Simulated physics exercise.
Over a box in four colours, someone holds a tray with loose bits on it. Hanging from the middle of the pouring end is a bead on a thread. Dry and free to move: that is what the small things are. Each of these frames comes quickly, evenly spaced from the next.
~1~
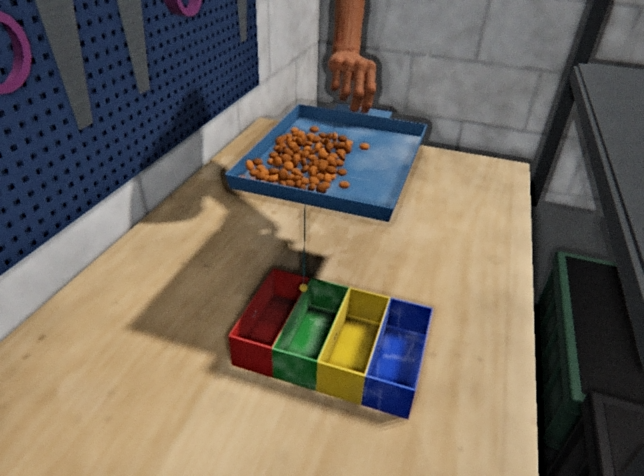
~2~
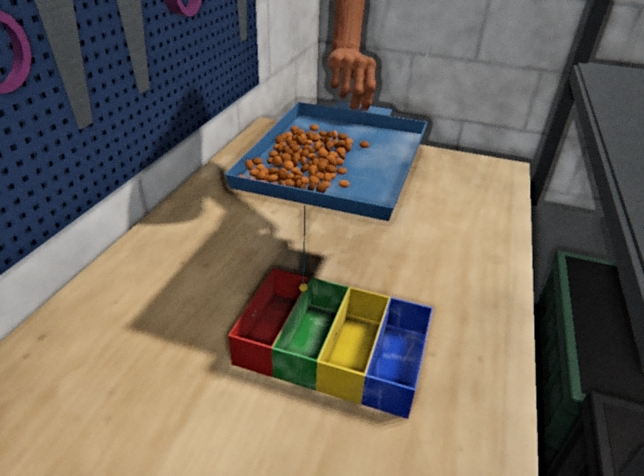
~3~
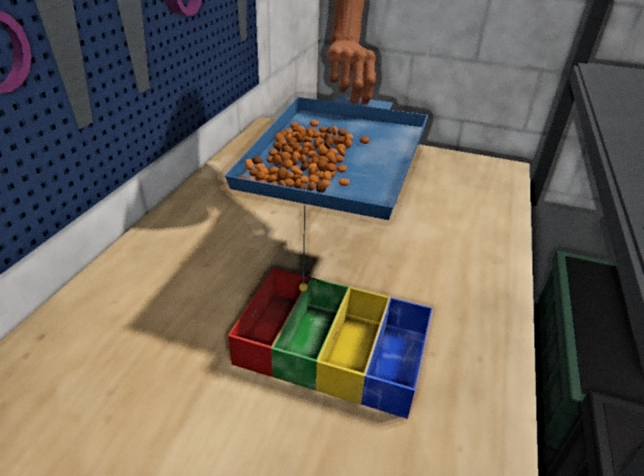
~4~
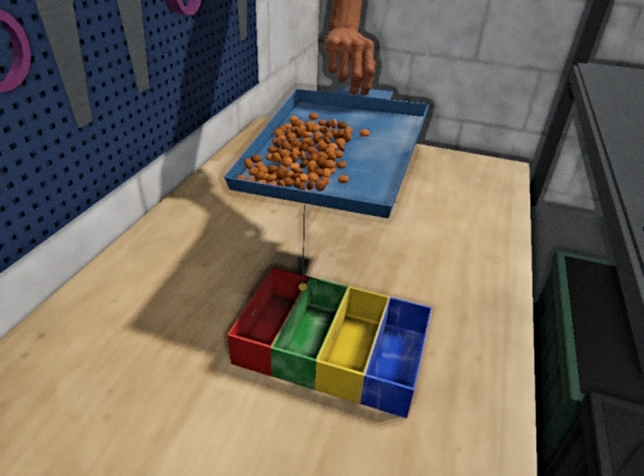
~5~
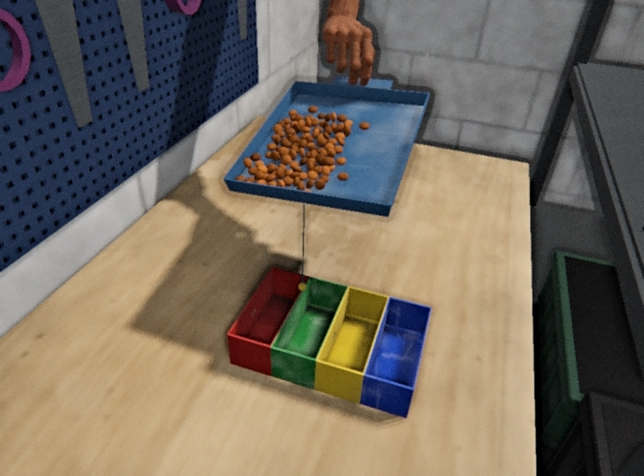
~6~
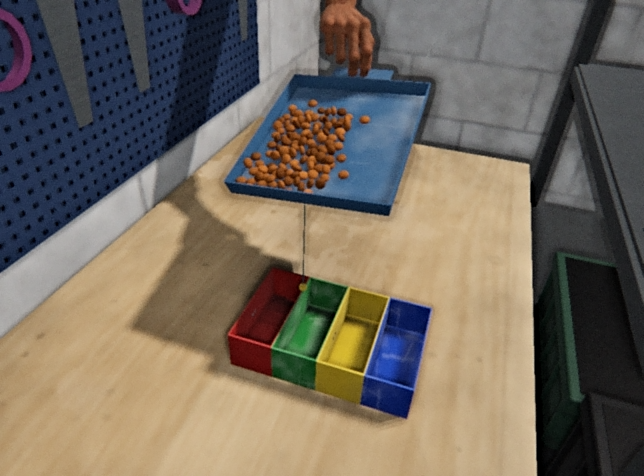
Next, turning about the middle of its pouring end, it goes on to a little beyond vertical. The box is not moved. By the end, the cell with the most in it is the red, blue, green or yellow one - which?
The red one.
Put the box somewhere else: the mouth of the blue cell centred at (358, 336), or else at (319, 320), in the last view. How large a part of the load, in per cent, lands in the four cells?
80 %, 100 %.
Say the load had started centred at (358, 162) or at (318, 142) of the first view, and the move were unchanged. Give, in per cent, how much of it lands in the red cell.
Estimates in order: 30 percent, 20 percent.
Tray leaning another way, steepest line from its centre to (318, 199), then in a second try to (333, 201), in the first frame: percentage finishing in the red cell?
First case around 30 per cent, second case 20 per cent.
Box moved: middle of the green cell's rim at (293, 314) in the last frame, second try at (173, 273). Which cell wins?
First try: That red cell. Second try: That blue cell.
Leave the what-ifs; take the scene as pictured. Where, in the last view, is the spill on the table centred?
Their middle ends up at roughly (206, 326).
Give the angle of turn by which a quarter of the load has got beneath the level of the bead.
Angle: Close to 95°.
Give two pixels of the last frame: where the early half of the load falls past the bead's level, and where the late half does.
Early half: (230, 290); late half: (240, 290).
Soon, tray tipped steeply; all on the tray.
A while on, tray tipped right over; about a quarter on the tray; a small part in the red cell; about two thirds falling or outside the box.
Towards the end, tray tipped past a quarter turn; about a quarter in the red cell; a stray few in the green cell; about two thirds falling or outside the box.
Finally, tray tipped past a quarter turn; about a quarter in the red cell; a stray few in the green cell; none in the blue cell; none in the yellow cell; about two thirds outside the box.
